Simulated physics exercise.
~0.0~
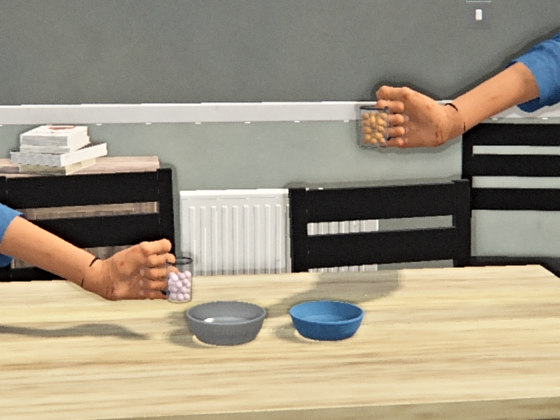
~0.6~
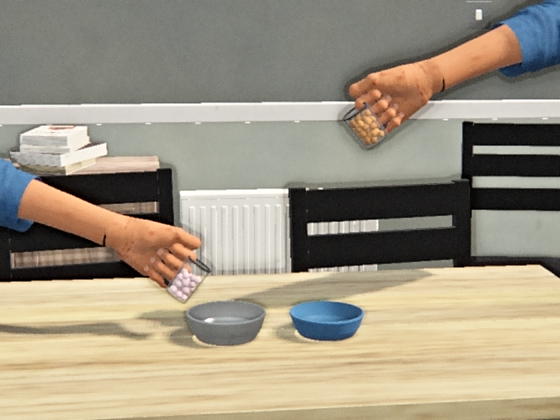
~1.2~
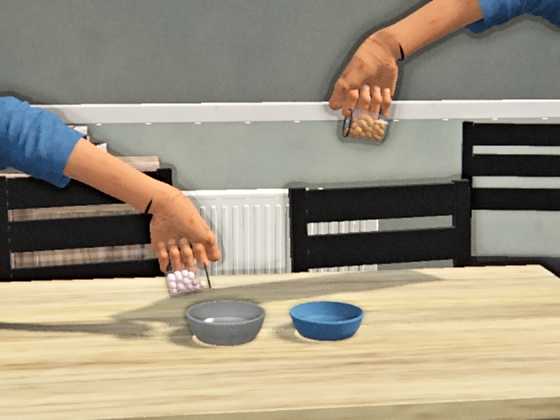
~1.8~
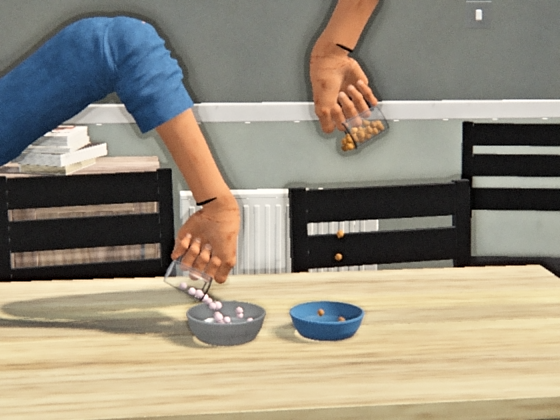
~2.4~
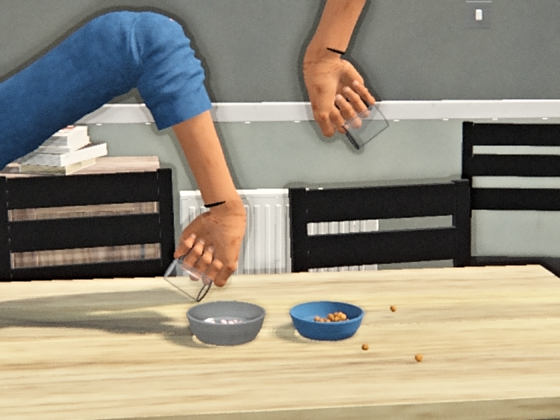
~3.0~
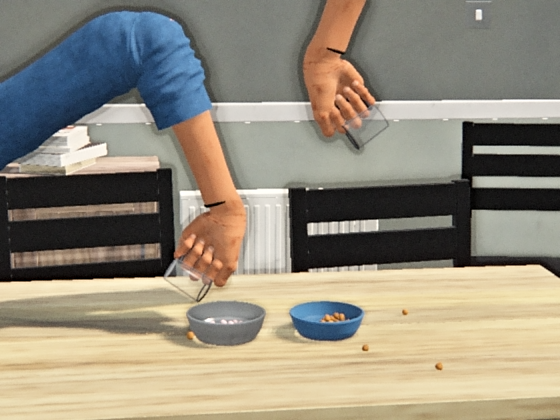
Two hands tip cups over two bowls, and a few orange pieces scatter outside the blue one.
